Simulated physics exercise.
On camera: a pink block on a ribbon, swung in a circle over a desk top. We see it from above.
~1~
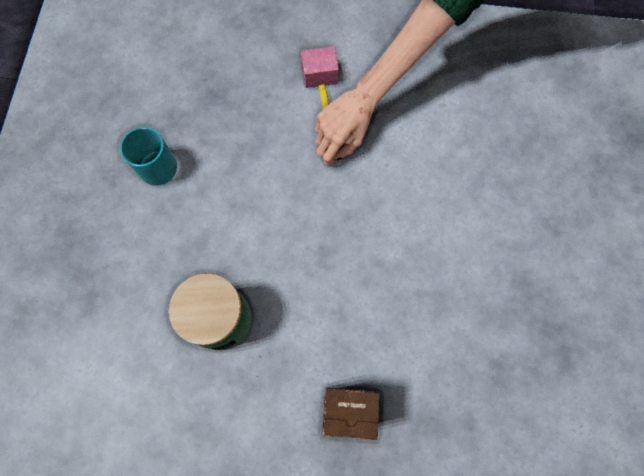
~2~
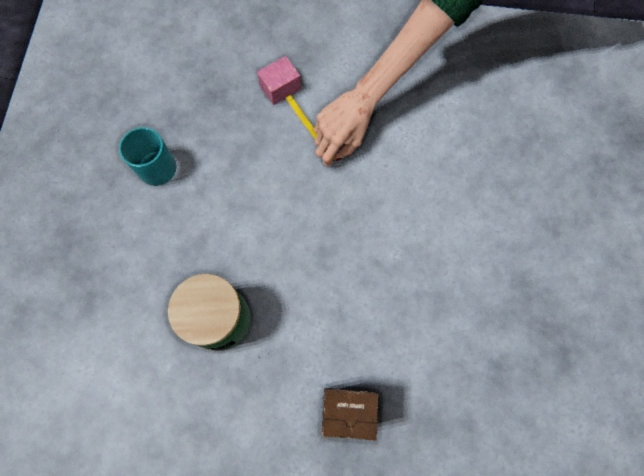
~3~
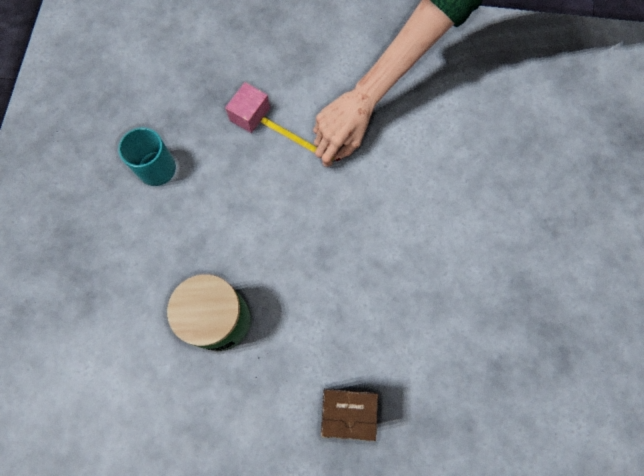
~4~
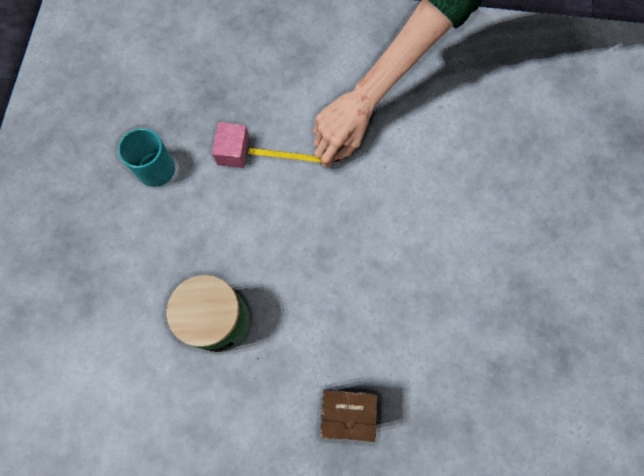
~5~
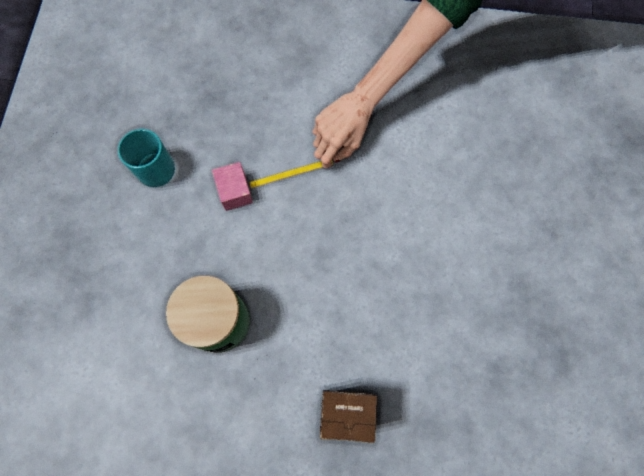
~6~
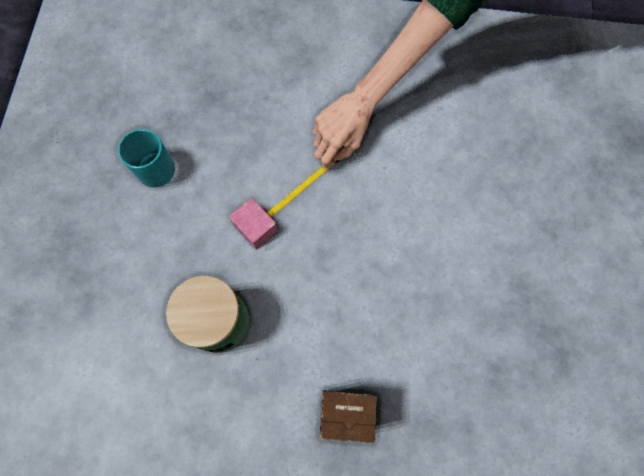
A pink block on a yellow ribbon held by a hand at the top swings anticlockwise over a grey desk top, starting just above the hand. It sweeps left and down past the turquoise mug, then curves back slightly rightward above the green canister, while the brown carton stays still.
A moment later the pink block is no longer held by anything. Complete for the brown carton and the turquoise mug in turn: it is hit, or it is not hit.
Brown carton: It is not hit. Turquoise mug: It is not hit.
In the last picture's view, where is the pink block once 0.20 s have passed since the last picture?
It is somewhere near (425, 357).
Then, 0.08 s later than the last view, block near (324, 280).
Then, 0.20 s later than the last view, block near (425, 357).
Finally, block off the table. The brown carton stays untouched and the turquoise mug remains clear.
